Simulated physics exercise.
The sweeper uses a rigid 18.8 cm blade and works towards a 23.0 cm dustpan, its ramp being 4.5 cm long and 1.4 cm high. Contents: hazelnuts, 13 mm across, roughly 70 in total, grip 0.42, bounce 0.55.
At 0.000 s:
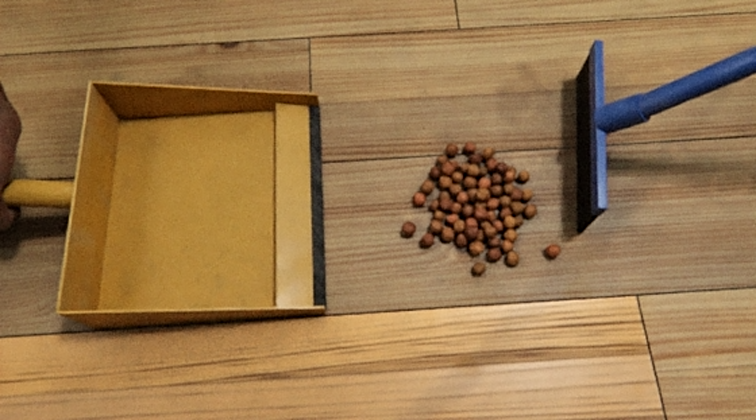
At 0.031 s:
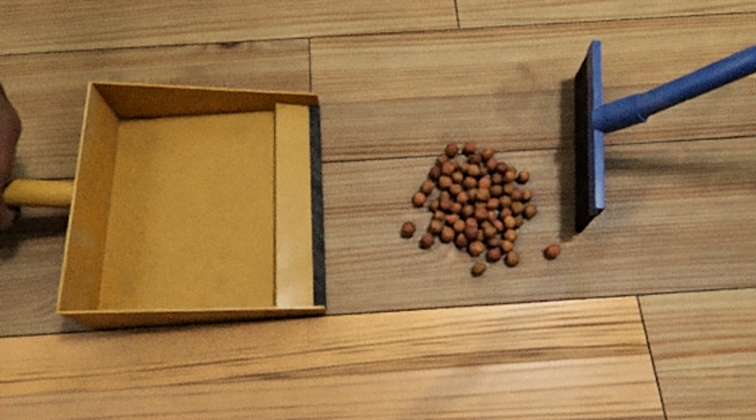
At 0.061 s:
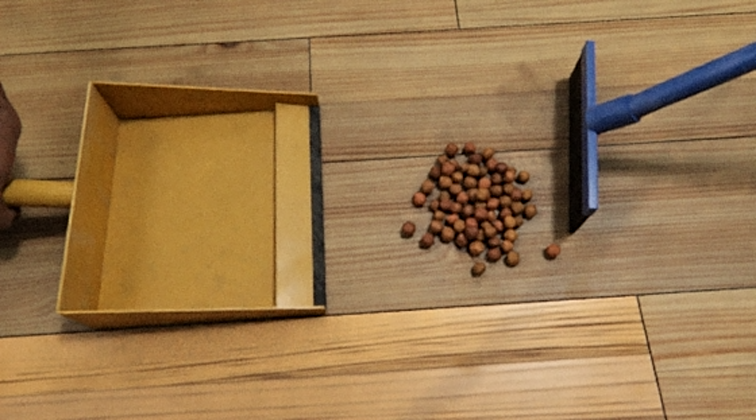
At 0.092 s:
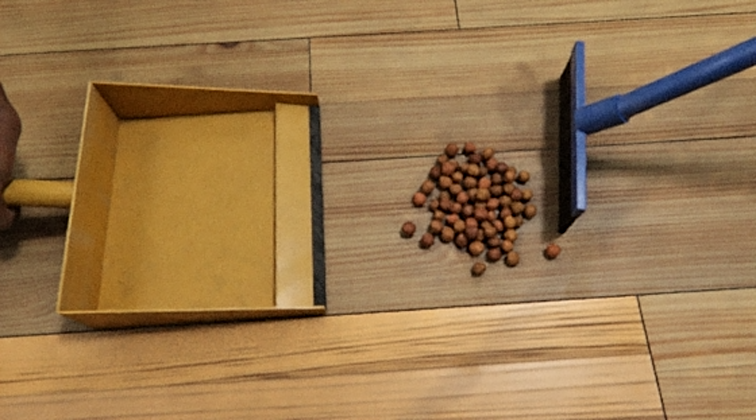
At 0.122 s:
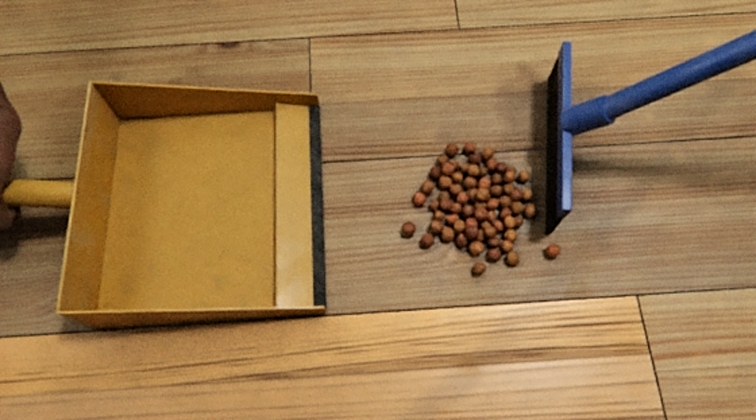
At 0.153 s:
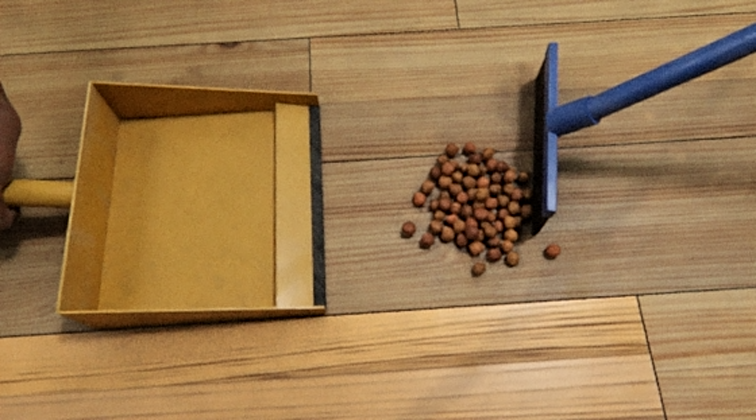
A blue-handled sweeper with a flat upright blade starts at the right, apart from a loose pile of small round brown pieces on a wooden floor. It slides steadily left until its blade reaches the pile's right edge, while the pieces and the yellow dustpan, held by a hand at left, stay still.
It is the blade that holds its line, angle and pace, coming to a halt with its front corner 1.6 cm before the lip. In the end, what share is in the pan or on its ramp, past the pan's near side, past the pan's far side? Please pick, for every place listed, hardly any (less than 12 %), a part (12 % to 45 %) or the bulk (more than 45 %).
Pan: A part, near side: Hardly any, far side: Hardly any.
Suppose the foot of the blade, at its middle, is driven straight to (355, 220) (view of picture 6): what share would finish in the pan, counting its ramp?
Close to 25 in a hundred.
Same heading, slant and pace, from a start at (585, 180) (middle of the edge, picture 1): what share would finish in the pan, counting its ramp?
Roughly 15 percent, ramp included.
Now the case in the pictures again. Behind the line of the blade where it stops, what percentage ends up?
Around 25 in a hundred.
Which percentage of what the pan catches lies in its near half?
About 40 %.
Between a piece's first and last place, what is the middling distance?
Around 16 centimetres.
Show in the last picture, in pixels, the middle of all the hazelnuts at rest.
Once everything settles, the centre is around (331, 201).
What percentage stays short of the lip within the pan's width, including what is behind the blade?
That comes to near 75 percent.
After 0.37 s, middle of the blade 13 cm from the lip; 0 % over the lip, far side 0 %, near side 0 %.
After 0.52 s, middle of the blade 6 cm from the lip; 0 % over the lip, far side 0 %, near side 0 %.
Then, at 0.79 s, middle of the blade 3 cm from the lip; 25 % over the lip, far side 5 %, near side 0 %.
In the end, at 1.3 s, pan 25 %, near side 0 %, far side 5 %, in front of the lip or behind the blade 75 %.
